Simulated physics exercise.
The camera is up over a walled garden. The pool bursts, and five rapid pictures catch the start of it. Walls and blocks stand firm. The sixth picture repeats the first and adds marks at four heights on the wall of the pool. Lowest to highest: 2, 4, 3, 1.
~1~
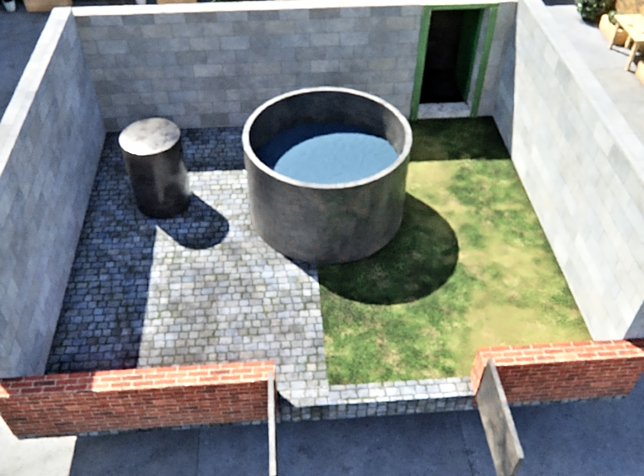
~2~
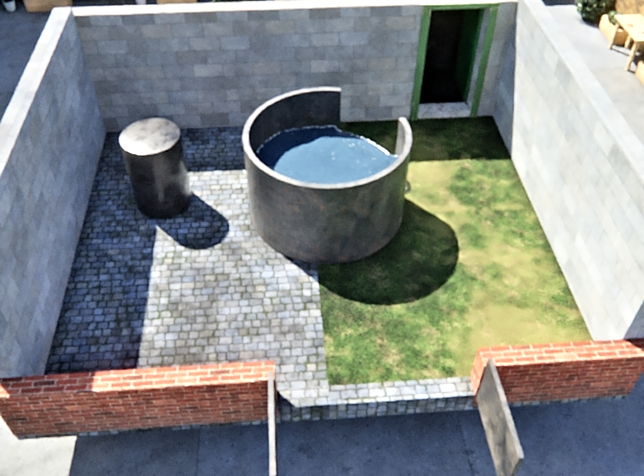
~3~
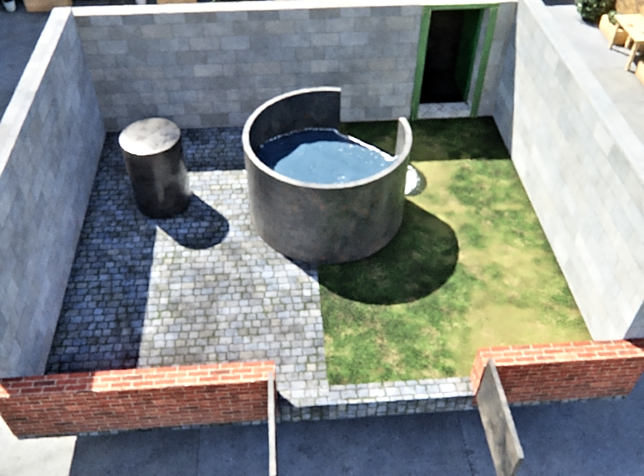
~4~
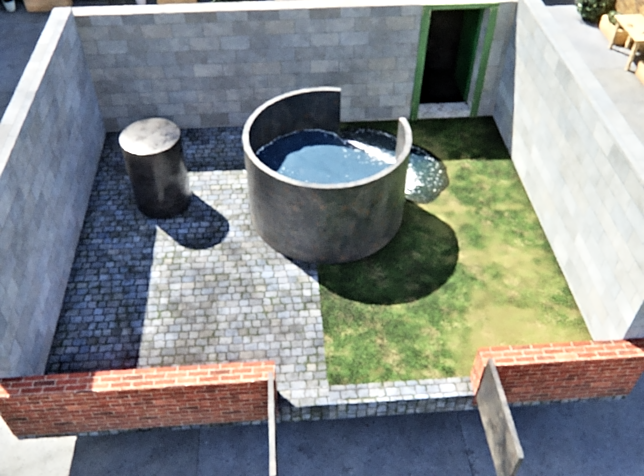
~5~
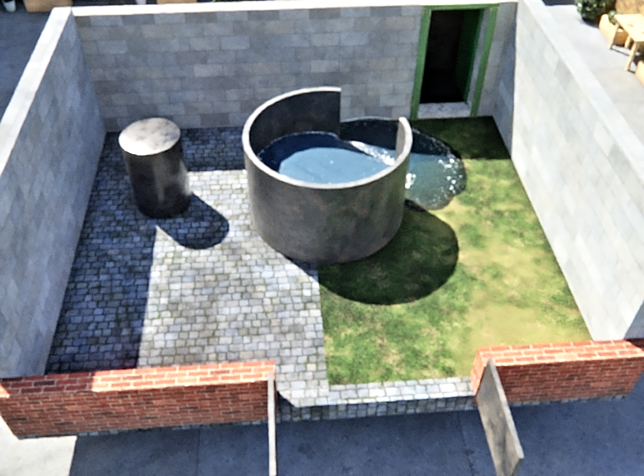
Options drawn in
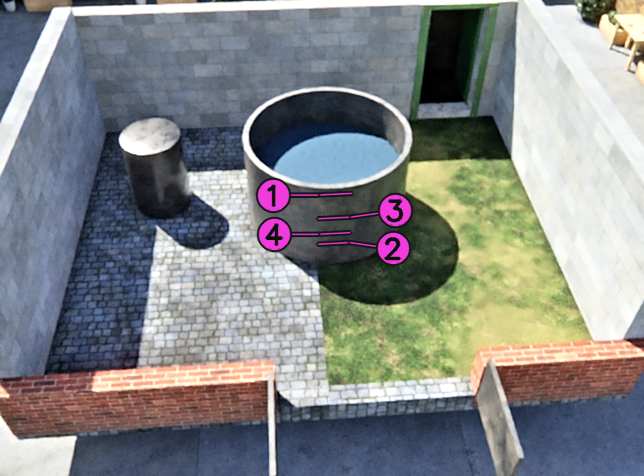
Walled garden with a round grey pool, a section of its rear wall vanishing and water spreading across grass near a green doorway.
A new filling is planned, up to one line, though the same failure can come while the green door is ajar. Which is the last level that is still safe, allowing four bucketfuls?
2 is the one.
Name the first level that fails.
That is level 4.
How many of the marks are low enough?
One of the four.
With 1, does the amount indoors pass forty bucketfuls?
Yes, clearly.
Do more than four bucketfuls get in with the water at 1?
Yes.
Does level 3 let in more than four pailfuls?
Yes, it does.
In magenta, 1 at (335, 194); 2 at (333, 243); 3 at (334, 217); 4 at (334, 233); from the bottom up 2, 4, 3, 1.
If 1 is chosen, dozens of bucketfuls pour in.
If 2 is chosen, a bucket or two gets in.
If 3 is chosen, dozens of bucketfuls pour in.
If 4 is chosen, about 9 bucketfuls get in.
